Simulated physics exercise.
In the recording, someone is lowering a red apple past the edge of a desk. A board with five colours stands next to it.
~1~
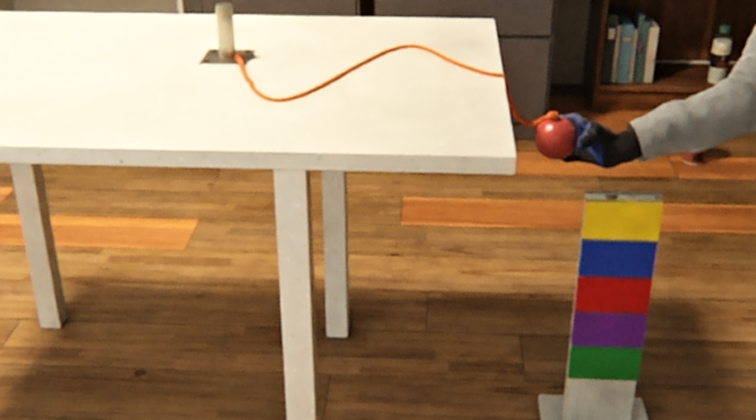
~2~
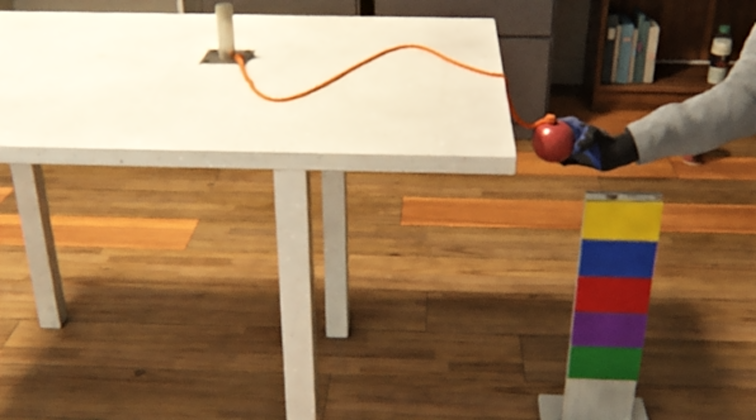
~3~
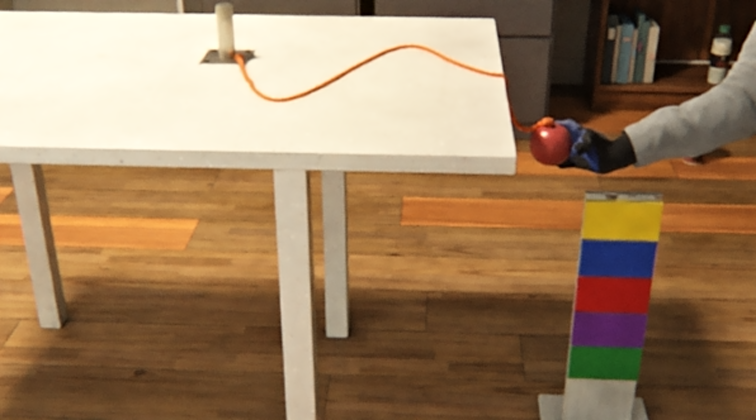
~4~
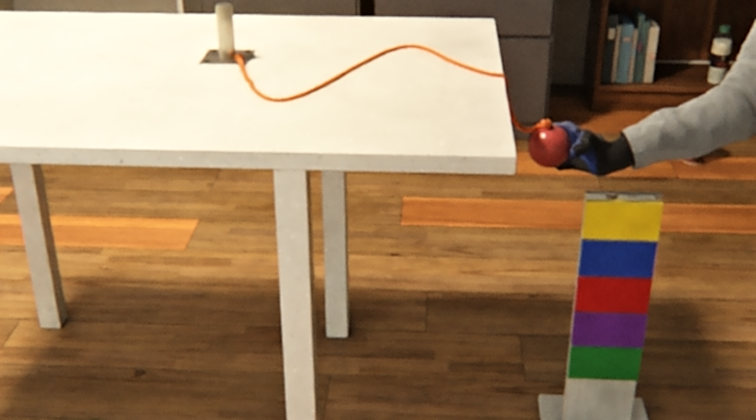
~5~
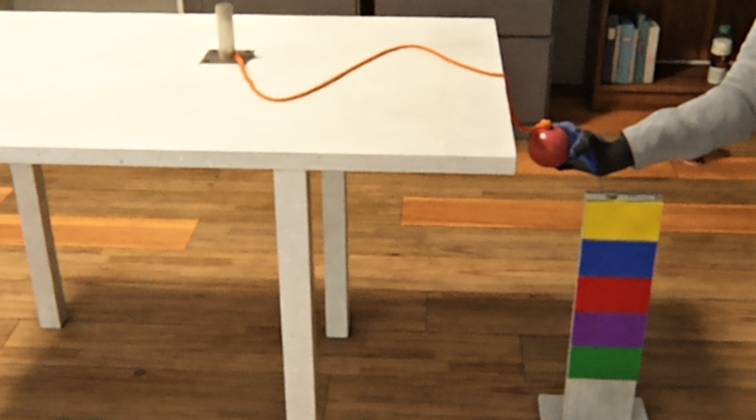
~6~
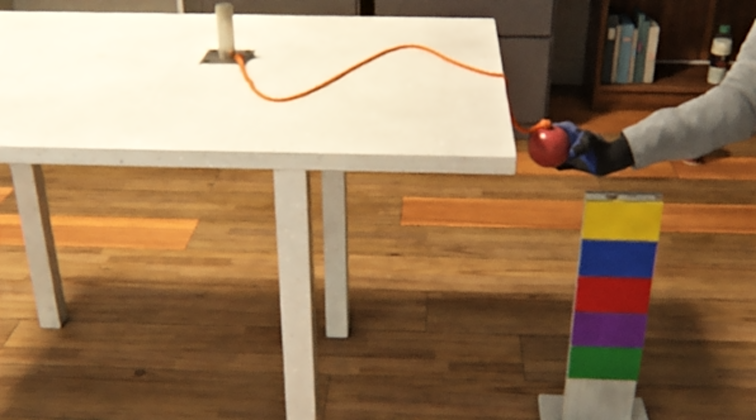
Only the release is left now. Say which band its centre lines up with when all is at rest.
It lines up with green.
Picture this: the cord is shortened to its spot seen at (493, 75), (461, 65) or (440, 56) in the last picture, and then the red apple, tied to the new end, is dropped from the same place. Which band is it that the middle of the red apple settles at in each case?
Lab note - try 1: Red; try 2: Blue; try 3: Yellow.
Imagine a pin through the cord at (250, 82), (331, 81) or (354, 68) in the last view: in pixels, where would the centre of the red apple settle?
Estimated pixels in sequence: (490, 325), (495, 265) and (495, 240).
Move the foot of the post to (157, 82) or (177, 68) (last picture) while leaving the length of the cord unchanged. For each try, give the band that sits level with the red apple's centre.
Taking them in turn: Purple; purple.
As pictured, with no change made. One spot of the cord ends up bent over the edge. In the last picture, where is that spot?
You'd find it at roughly (362, 64).
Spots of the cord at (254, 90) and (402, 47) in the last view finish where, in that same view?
Final spots: (333, 66), then (502, 153).
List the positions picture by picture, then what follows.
In the first frame, red apple (556, 138); yellow (623, 222); blue (618, 260); red (613, 296); purple (609, 331); green (605, 364).
In the second frame, red apple (553, 142); cord through (245, 74) (293, 98) (351, 69) (415, 47) (481, 72).
In the third frame, red apple (551, 144).
In the fourth frame, red apple (550, 146); cord through (245, 74) (293, 98) (351, 69) (415, 47) (481, 72).
In the fifth frame, red apple (549, 146).
In the sixth frame, red apple (549, 146); cord through (245, 74) (293, 98) (351, 69) (415, 47) (481, 72).
Soon after, apple near (504, 339); level with purple.
Then, apple near (482, 362); level with green.
At rest, apple near (488, 362); level with green. The cord holds its middle at green.
